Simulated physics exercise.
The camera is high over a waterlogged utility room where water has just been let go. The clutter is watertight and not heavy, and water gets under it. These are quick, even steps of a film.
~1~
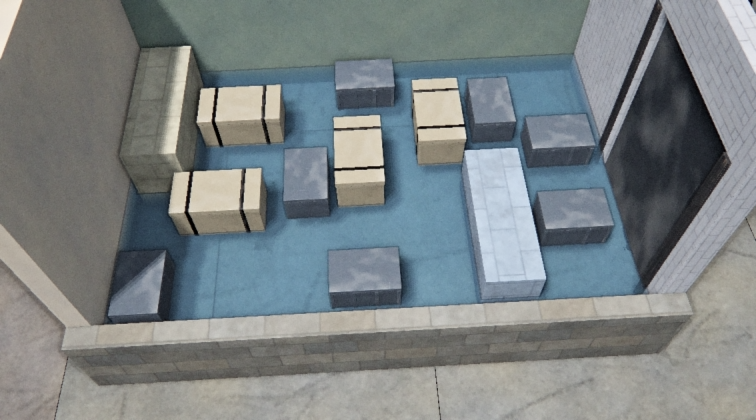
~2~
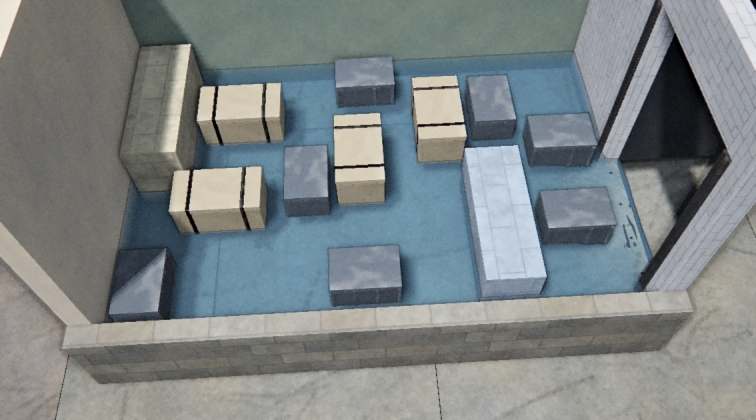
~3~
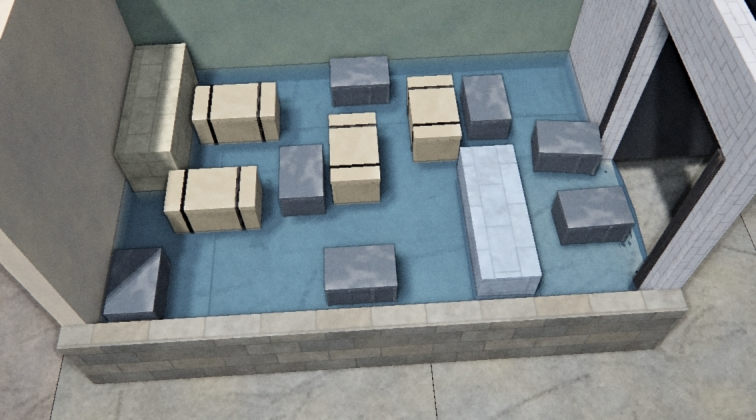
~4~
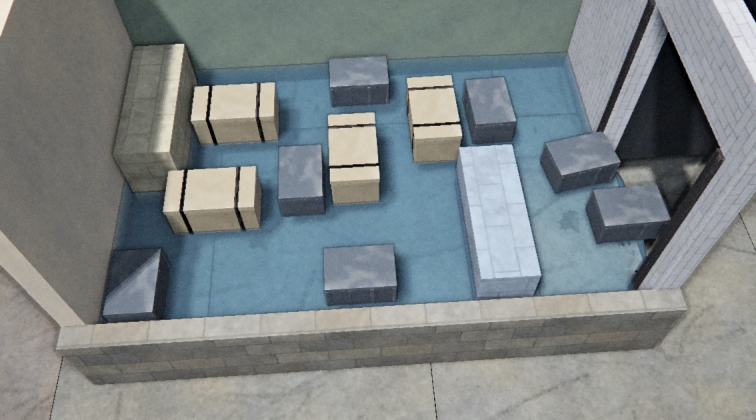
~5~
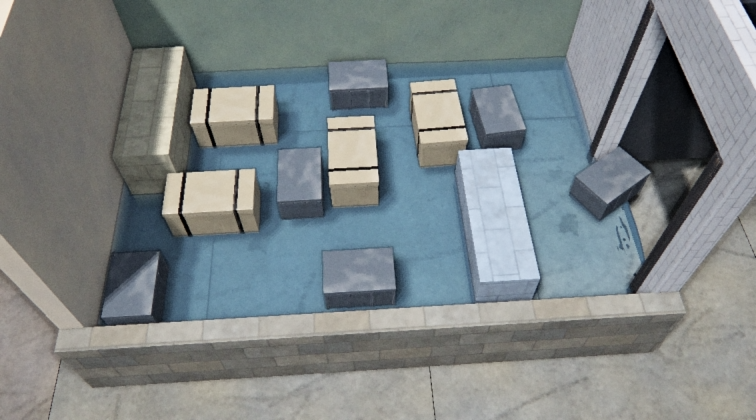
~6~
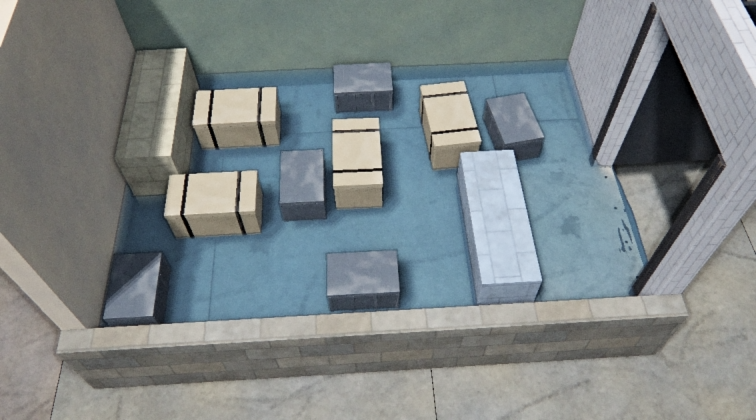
A waterlogged utility room with a green back wall is seen from high above, the camera nearly still. Cream crates with black straps and dark grey blocks stand in shallow blue water, between a long stone block at left and a pale one at right. The dark doorway at right opens, two nearby grey blocks turn and slide out through it, and a strapped crate and grey block behind swivel slightly rightward.
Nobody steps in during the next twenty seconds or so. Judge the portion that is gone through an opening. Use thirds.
That comes to from one to two thirds.
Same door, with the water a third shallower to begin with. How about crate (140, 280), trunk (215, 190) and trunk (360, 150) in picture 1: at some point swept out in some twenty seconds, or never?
One after the other: Left behind, left behind, yes.
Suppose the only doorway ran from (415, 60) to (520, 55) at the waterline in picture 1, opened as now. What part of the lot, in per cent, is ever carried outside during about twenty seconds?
Near 70 in a hundred.
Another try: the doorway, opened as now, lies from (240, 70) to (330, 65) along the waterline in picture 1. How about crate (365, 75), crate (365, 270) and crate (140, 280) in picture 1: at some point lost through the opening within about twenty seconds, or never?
In turn: Washed out, kept in, inside.
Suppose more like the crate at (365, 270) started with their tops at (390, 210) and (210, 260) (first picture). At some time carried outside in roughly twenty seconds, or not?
As listed: Carried outside, inside.
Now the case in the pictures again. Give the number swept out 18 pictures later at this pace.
It comes to 4.
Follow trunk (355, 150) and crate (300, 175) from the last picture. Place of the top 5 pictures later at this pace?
Close to (399, 139) and (332, 170).
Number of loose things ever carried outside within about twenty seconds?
I count 7.
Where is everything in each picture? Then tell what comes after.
A crate at (491, 100) floats; a trunk at (438, 108), afloat; 0 of 11 have shifted, in the first picture.
A crate at (491, 97) floats; a trunk at (438, 106), afloat; 0 of 11 have shifted, in the second picture.
A crate at (487, 97) floats; a trunk at (434, 105) floats; 2 of 11 have shifted, in the third picture.
A crate at (490, 100), afloat, close to its start; a trunk at (434, 106) floats; 3 of 11 have shifted, in the fourth picture.
A crate at (498, 109) floats, close to its start; a trunk at (438, 110), afloat, close to its start; 4 of 11 have shifted, in the fifth picture.
A crate at (515, 118) floats, a stride from its start; a trunk at (450, 113), afloat, close to its start; 4 of 11 have shifted, in the sixth picture.
A moment on, 3 of 11 are out; 8 afloat.
Next, 4 of 11 are out; 7 afloat.
Later, 7 of 11 are out; 4 afloat.
In the end, 7 of 11 are out; 4 afloat.
